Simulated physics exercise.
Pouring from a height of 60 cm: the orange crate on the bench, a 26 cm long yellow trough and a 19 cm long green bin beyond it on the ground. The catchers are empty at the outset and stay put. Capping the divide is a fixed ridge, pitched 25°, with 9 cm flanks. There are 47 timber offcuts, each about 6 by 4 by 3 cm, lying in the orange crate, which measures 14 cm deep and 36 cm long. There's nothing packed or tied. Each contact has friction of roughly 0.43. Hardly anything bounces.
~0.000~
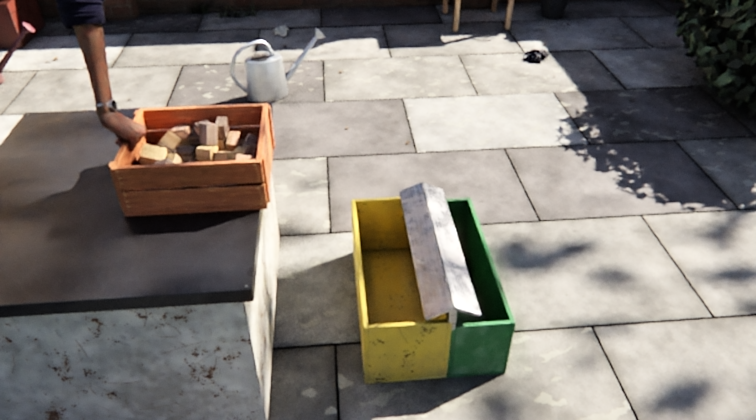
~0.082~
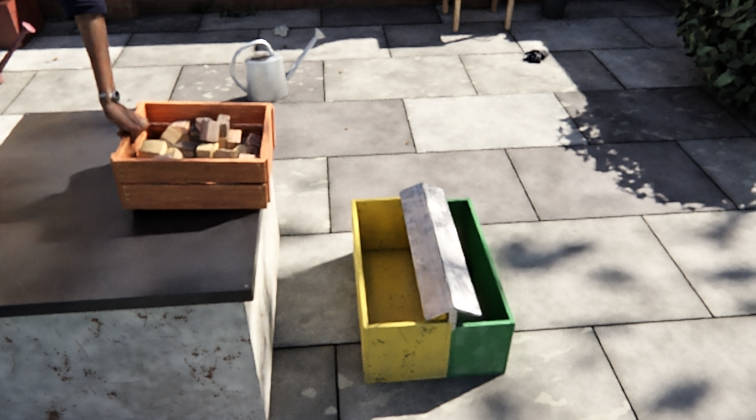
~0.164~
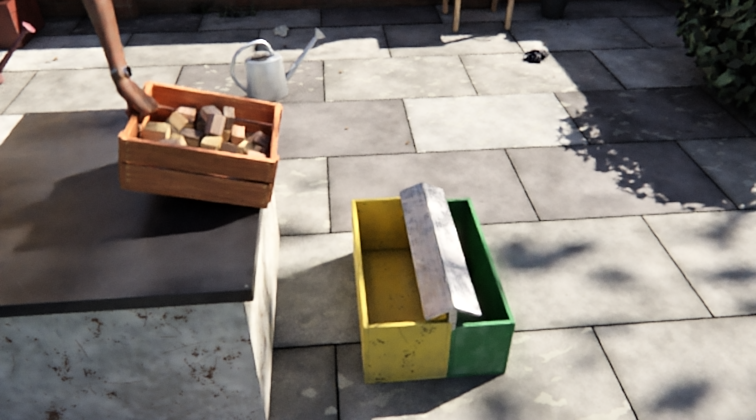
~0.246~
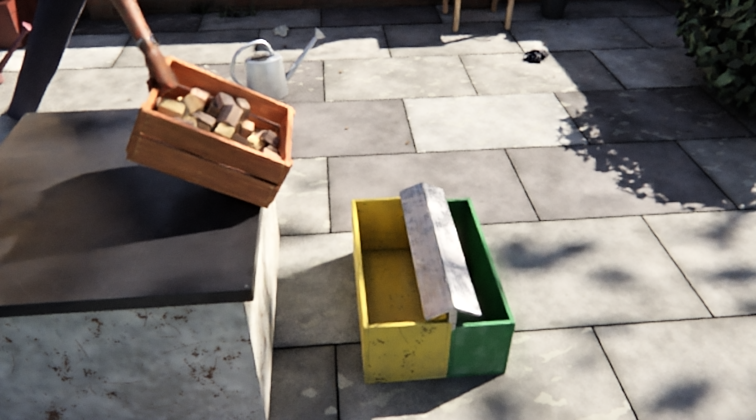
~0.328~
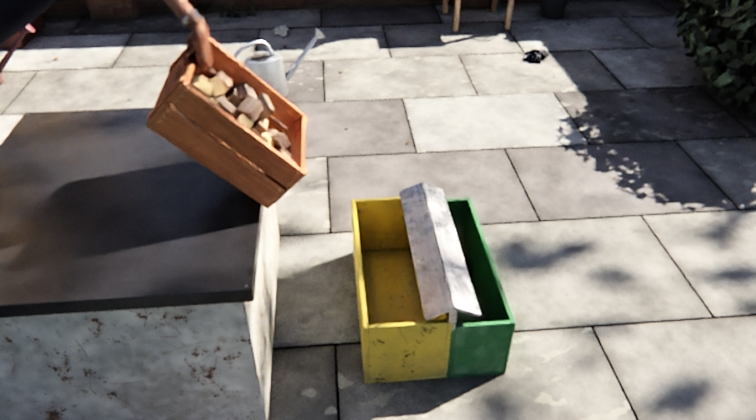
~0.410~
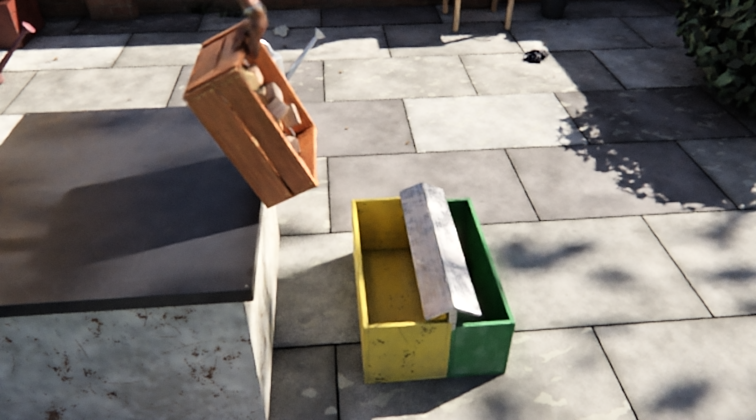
Orange crate of wooden blocks being lifted and tilted steeply rightward by a hand above a dark-topped bench, near yellow and green boxes.
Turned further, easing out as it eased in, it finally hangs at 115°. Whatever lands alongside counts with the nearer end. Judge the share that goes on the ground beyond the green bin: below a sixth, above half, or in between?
I'd say not one in six of the load.
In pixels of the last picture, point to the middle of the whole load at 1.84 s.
Around (385, 299).
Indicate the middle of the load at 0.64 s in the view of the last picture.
Around (318, 151).
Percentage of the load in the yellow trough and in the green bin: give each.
It works out to roughly 70 per cent and 5 per cent, in that order.
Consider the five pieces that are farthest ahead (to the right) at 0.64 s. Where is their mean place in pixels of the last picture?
Near (358, 158) in pixels.
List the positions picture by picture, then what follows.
In the first picture (places track the rim corner closest to us here), orange crate (116, 167); green bin (456, 325); tipped 0°; all still inside.
The second picture shows orange crate (118, 159); tipped 4°.
The third picture shows orange crate (127, 138); tipped 14°.
The fourth picture shows orange crate (149, 111); tipped 28°.
The fifth picture shows orange crate (188, 86); tipped 46°.
The sixth picture shows orange crate (241, 73); green bin (456, 325); tipped 64°; all still inside.
After 0.64 s, tilt 107°; 37 still in the orange crate and 10 in the air.
After 0.92 s, tilt 115°; 11 still in the orange crate, 23 in the yellow trough, 1 in the green bin and 12 in the air.
After 1.33 s, tilt 115°; 3 still in the orange crate, 31 in the yellow trough, 2 in the green bin, 4 on the ground short of the yellow trough and 7 in the air.
Outcome (at 1.84 s), 33 in the yellow trough, 3 in the green bin and 11 on the ground short of the yellow trough. Asked share, 0 of 47, 0 per cent.
